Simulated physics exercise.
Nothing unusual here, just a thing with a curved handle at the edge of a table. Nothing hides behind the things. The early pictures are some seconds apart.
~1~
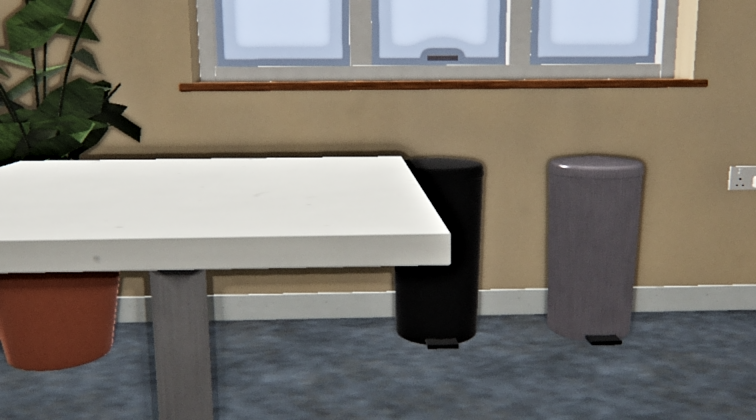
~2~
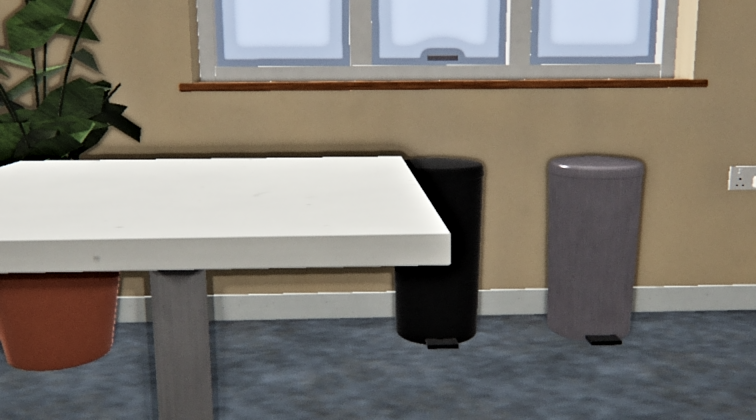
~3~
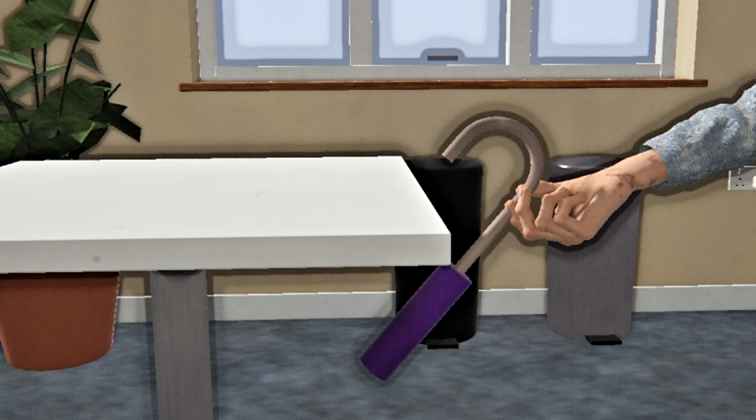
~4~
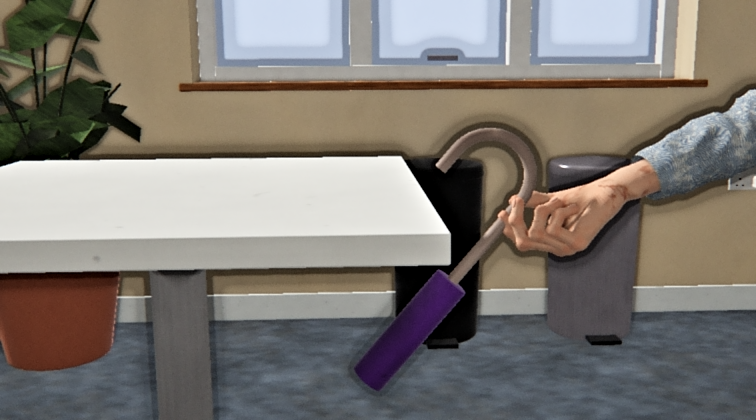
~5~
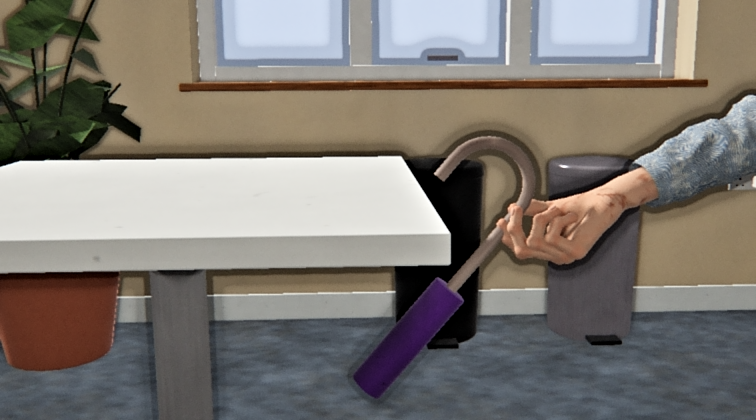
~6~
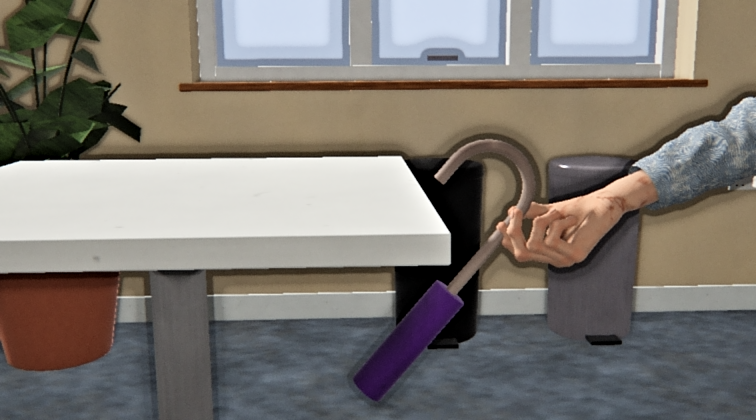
A purple umbrella with a curved handle, held by a hand, lowers slightly beside a white table.
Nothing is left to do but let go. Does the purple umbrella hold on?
The purple umbrella drops past the edge.
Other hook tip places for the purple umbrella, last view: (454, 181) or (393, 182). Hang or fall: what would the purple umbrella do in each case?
The purple umbrella goes down on the first try and clings on on the second.
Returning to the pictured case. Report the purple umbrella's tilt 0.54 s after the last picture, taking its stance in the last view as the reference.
70° or thereabouts.
Then, 0.54 s after the last picture, purple umbrella down below.
At rest, the purple umbrella falls to the floor.
